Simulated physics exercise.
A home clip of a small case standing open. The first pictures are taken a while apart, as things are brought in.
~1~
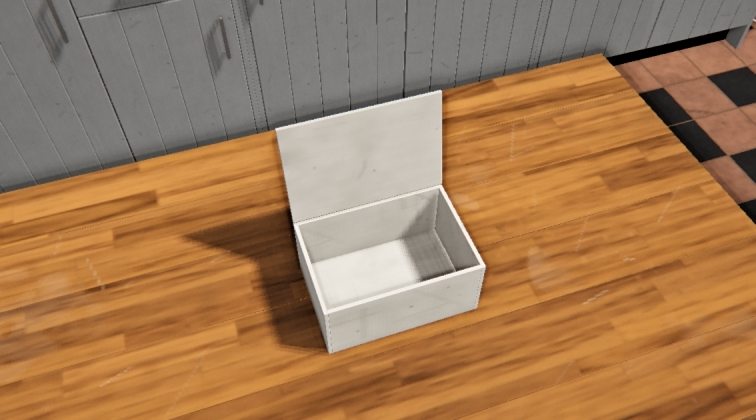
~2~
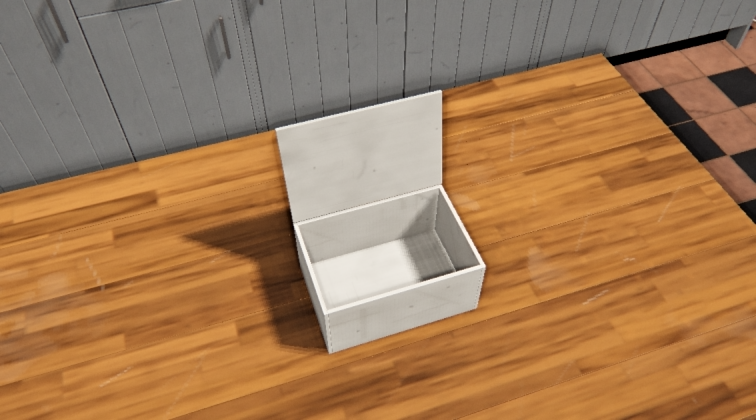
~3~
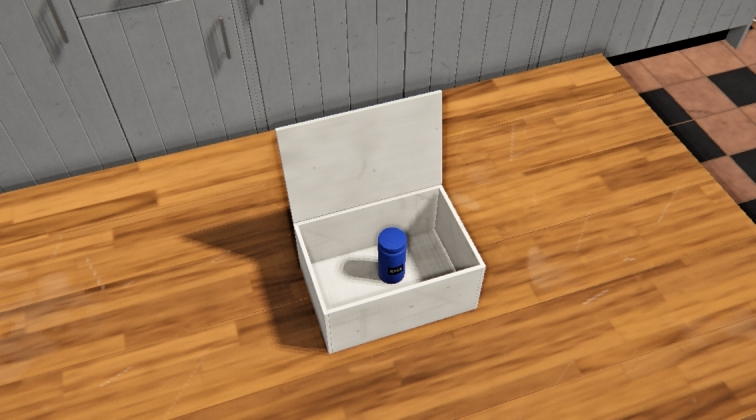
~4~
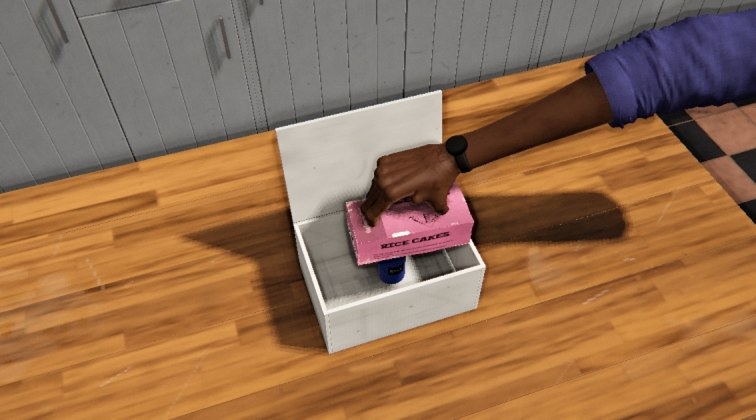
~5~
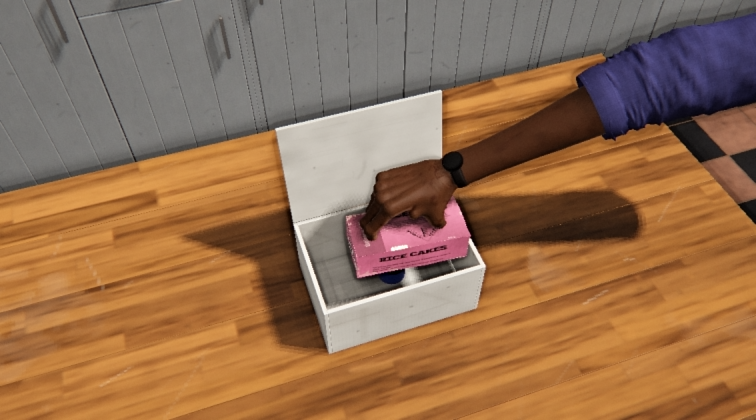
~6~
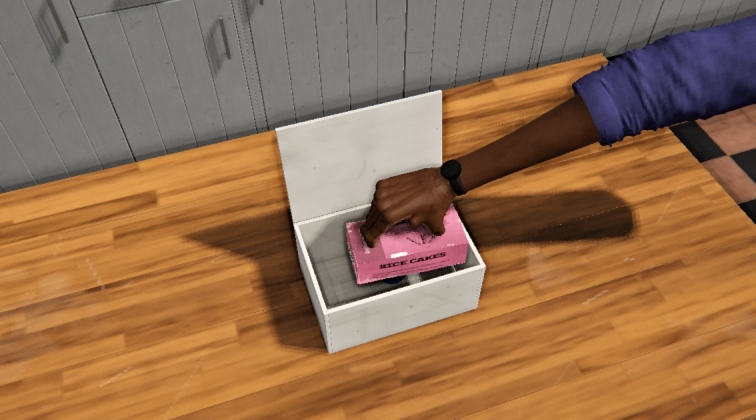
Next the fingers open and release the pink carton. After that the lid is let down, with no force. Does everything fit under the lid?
The lid shuts flat.
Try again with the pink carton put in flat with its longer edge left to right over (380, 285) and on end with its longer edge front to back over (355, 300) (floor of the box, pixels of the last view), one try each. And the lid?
In the first case it closes; in the second case it is held up.
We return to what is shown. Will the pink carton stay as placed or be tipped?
The pink carton ends up tilted.
Then, 0.90 s past the last view, lid starting down; pink carton on its side near (400, 279).
Then, 1.60 s past the last view, lid 56° above the rim; pink carton on its side near (400, 279).
Then, 1.90 s past the last view, lid 21° above the rim; pink carton on its side near (400, 279).
Finally, lid shut; down or leaning hard in the box, pink carton; blue shaker still in place. Final places as the last picture's camera would see them, pink carton near (400, 279).
